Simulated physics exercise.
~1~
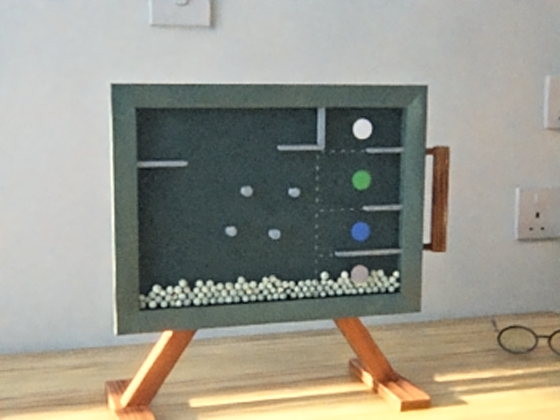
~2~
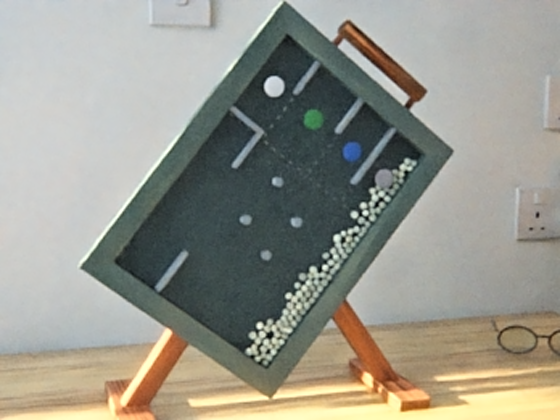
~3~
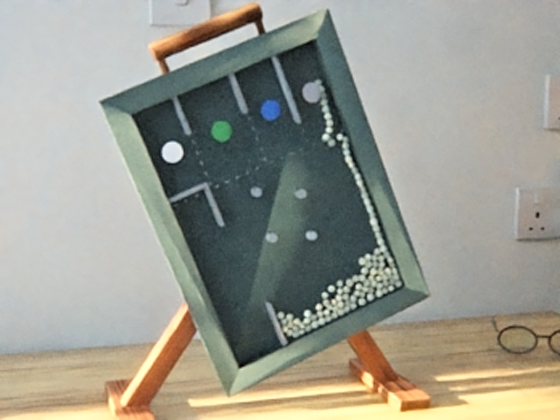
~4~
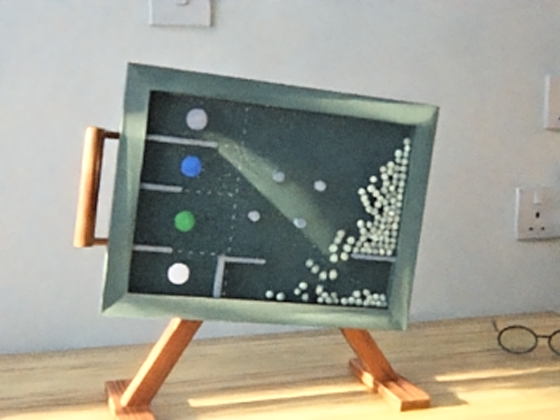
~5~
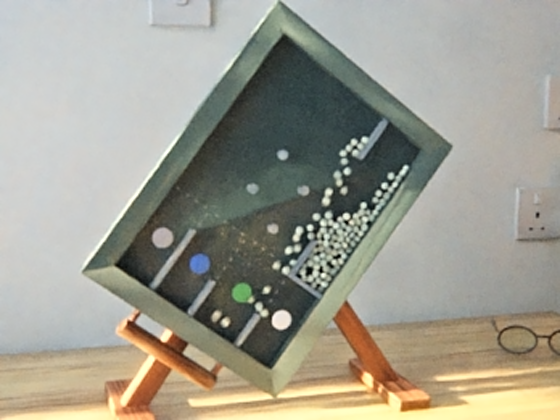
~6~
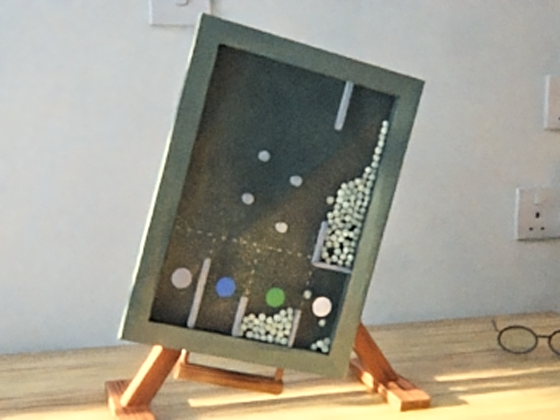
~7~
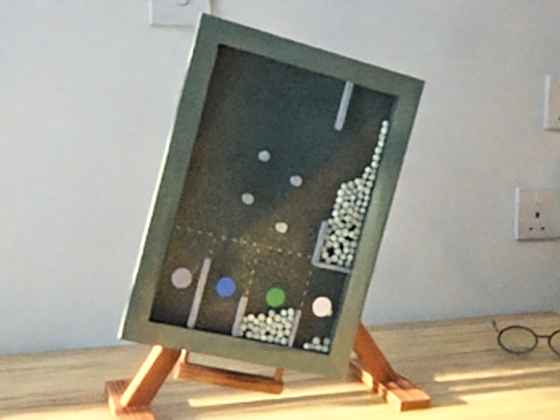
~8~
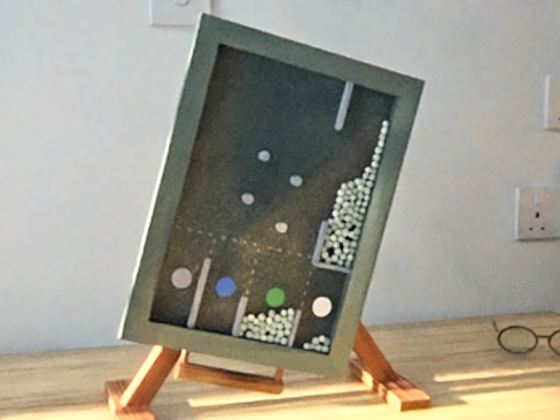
The clip shows a framed display case of small pale beads turning anticlockwise on a wooden stand, the beads sliding and spilling as it tips; it stops tilted, with beads resting on a right-hand ledge, in the green-dotted pocket and a few by the white dot.
